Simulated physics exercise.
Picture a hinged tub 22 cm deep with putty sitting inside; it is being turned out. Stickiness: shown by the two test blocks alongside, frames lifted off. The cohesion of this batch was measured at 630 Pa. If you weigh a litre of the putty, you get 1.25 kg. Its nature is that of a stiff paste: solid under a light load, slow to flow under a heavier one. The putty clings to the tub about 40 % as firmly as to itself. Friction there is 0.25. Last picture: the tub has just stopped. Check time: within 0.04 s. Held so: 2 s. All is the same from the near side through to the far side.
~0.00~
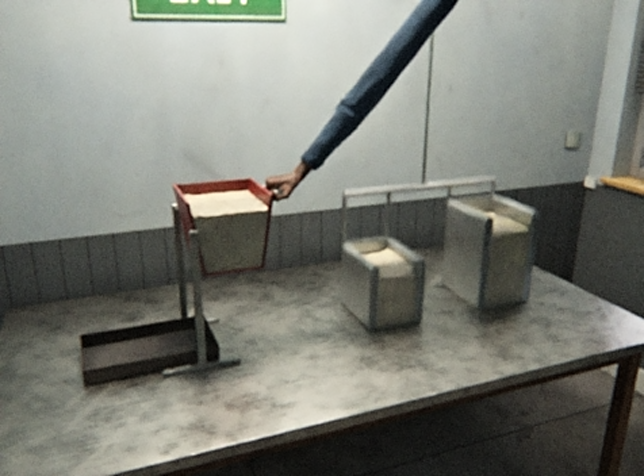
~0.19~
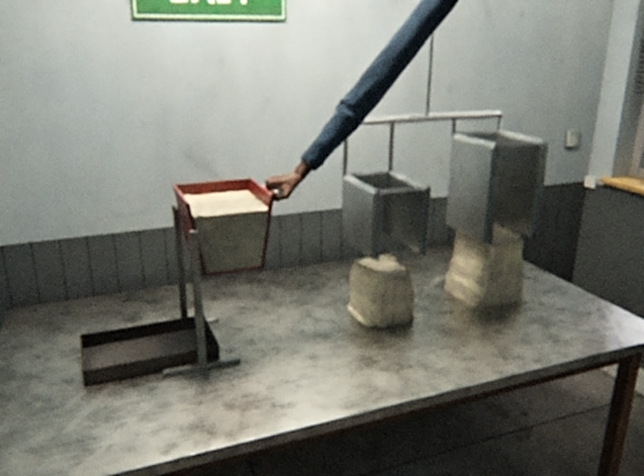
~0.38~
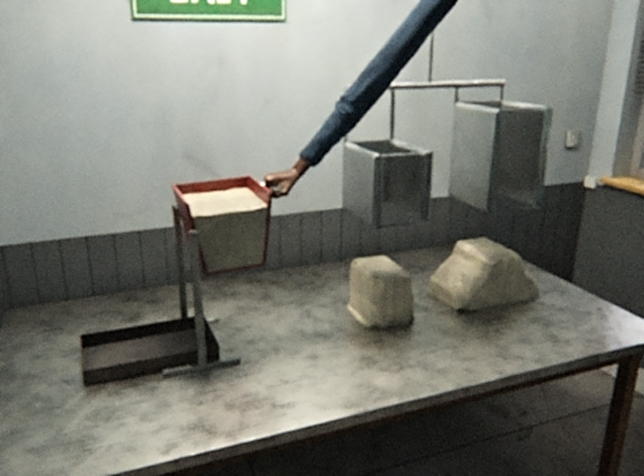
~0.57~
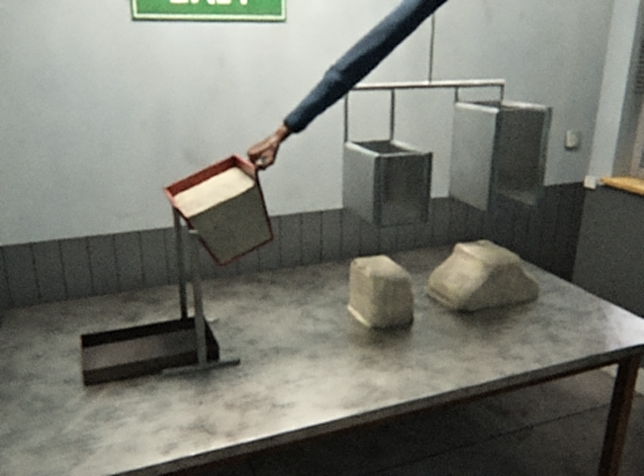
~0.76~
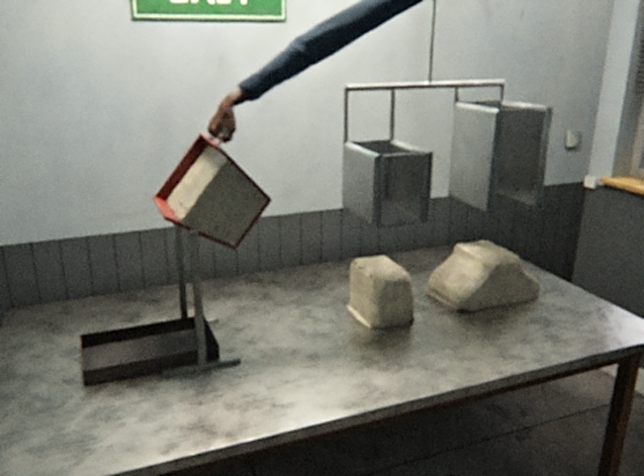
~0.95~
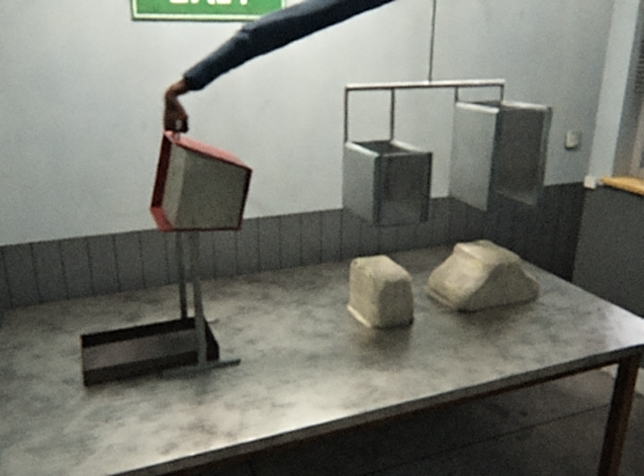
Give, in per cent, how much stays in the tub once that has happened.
Roughly 100 out of 100.
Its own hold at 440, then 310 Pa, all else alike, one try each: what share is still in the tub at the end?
Result: 70 % for the first case, 60 % for the second.
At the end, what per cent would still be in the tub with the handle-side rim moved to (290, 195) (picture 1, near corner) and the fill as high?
Around 55 percent would still be in the tub at the end.
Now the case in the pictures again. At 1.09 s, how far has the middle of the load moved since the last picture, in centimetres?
Roughly 2 cm.
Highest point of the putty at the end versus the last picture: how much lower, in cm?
The top ends up some 3 cm below its level in the last picture.
After 1.09 s, the tub is at 76 degrees and holds 100 %.
After 1.26 s, the tub is at 76 degrees and holds 100 %.
After 1.43 s, the tub is at 76 degrees and holds 100 %.
After 1.60 s, the tub is at 76 degrees and holds 100 %.
After 2.95 s, at the end, the tub is at 76 degrees and holds 100 %.
